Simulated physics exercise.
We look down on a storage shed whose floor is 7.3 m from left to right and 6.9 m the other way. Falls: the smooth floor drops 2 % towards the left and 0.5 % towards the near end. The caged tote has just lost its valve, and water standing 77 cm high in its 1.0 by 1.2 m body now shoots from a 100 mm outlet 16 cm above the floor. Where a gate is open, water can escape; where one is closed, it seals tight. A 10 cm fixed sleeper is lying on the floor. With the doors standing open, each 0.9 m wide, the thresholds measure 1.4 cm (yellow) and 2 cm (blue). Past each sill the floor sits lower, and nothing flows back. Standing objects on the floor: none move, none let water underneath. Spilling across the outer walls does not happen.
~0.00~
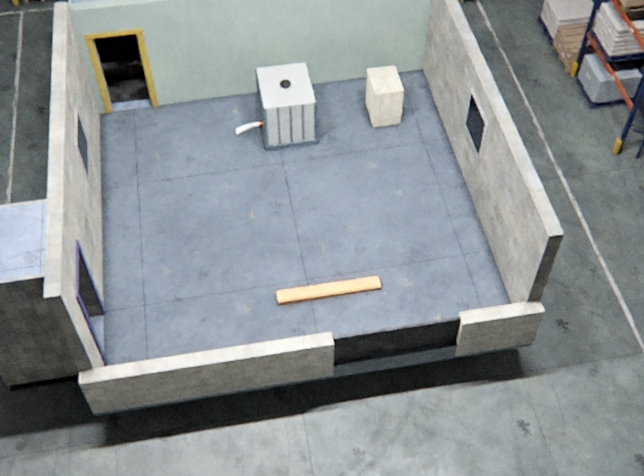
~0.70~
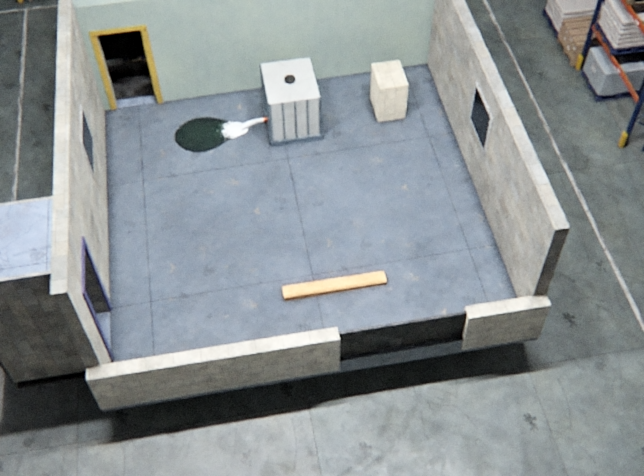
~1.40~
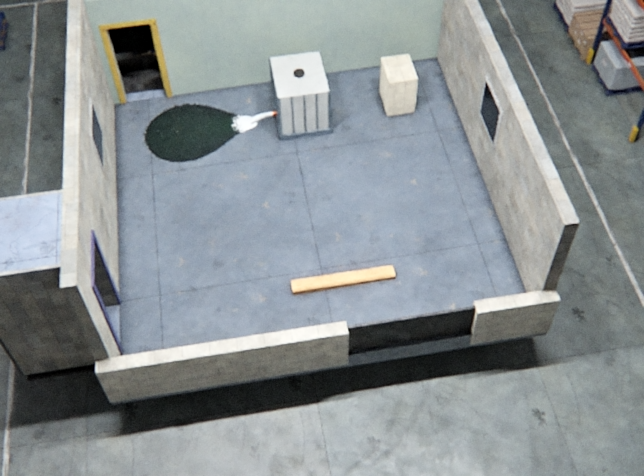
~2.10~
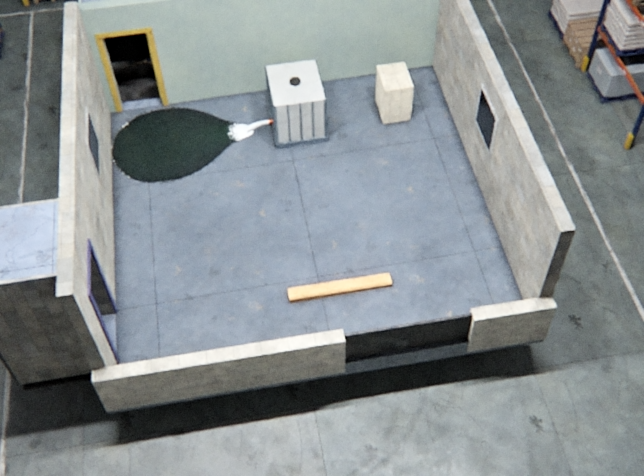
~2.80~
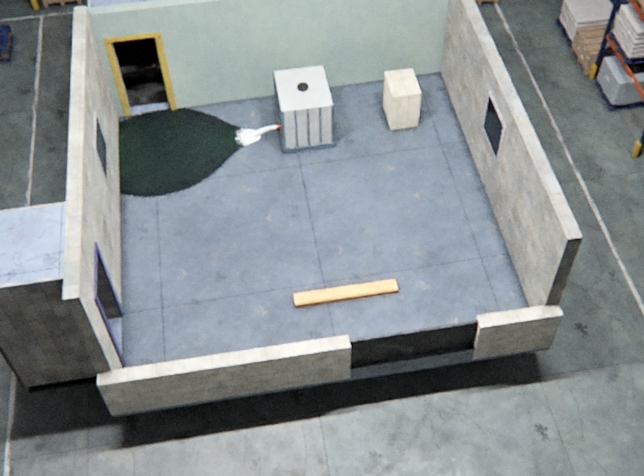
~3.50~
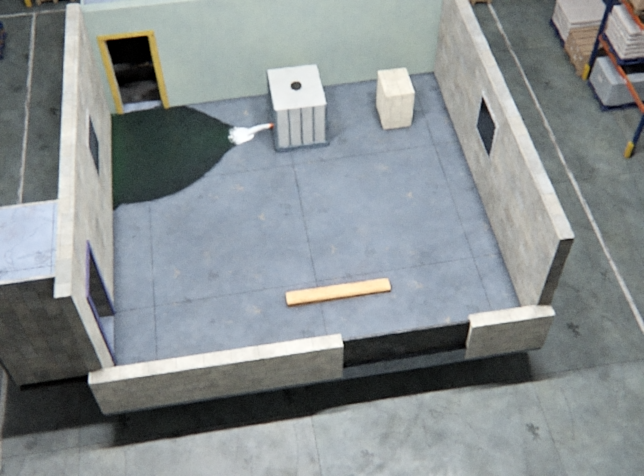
The clip shows a high view of a roofless, walled room where water jets leftward from a grey block near the back wall, and a dark green pool spreads across the floor to the left wall, then widens toward the viewer.
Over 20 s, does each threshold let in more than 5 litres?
Yellow door: Yes; blue door: Yes.
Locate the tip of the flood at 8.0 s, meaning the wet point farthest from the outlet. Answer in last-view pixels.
The front reaches farthest at about (114, 321).
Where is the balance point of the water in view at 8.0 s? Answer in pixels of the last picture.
I'd put it around (143, 170).
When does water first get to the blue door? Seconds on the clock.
Blue 8.5 s.
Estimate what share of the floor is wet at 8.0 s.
Some 15 per cent of it.
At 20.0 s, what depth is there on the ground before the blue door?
The depth there is around 4.5 cm.
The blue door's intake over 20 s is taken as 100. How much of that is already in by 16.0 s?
Around 15 per cent of it is in by then.
After 5.0 s water covers 15 % of the floor and is deepest (5 cm) near (112, 139); yellow door 2 cm at the sill, 0 L in, blue door not reached.
After 8.0 s water covers 15 % of the floor and is deepest (5 cm) near (112, 157); yellow door 3 cm at the sill, 4 L in, blue door not reached.
After 12.0 s water covers 25 % of the floor and is deepest (5 cm) near (112, 145); yellow door 3 cm at the sill, 14 L in, blue door 2.5 cm at the sill, 0 L in.
After 16.0 s water covers 30 % of the floor and is deepest (6 cm) near (115, 392); yellow door 2.9 cm at the sill, 24 L in, blue door 3.6 cm at the sill, 2 L in.
After 20.0 s water covers 30 % of the floor and is deepest (6 cm) near (115, 392); yellow door 2.8 cm at the sill, 33 L in, blue door 4.4 cm at the sill, 14 L in.
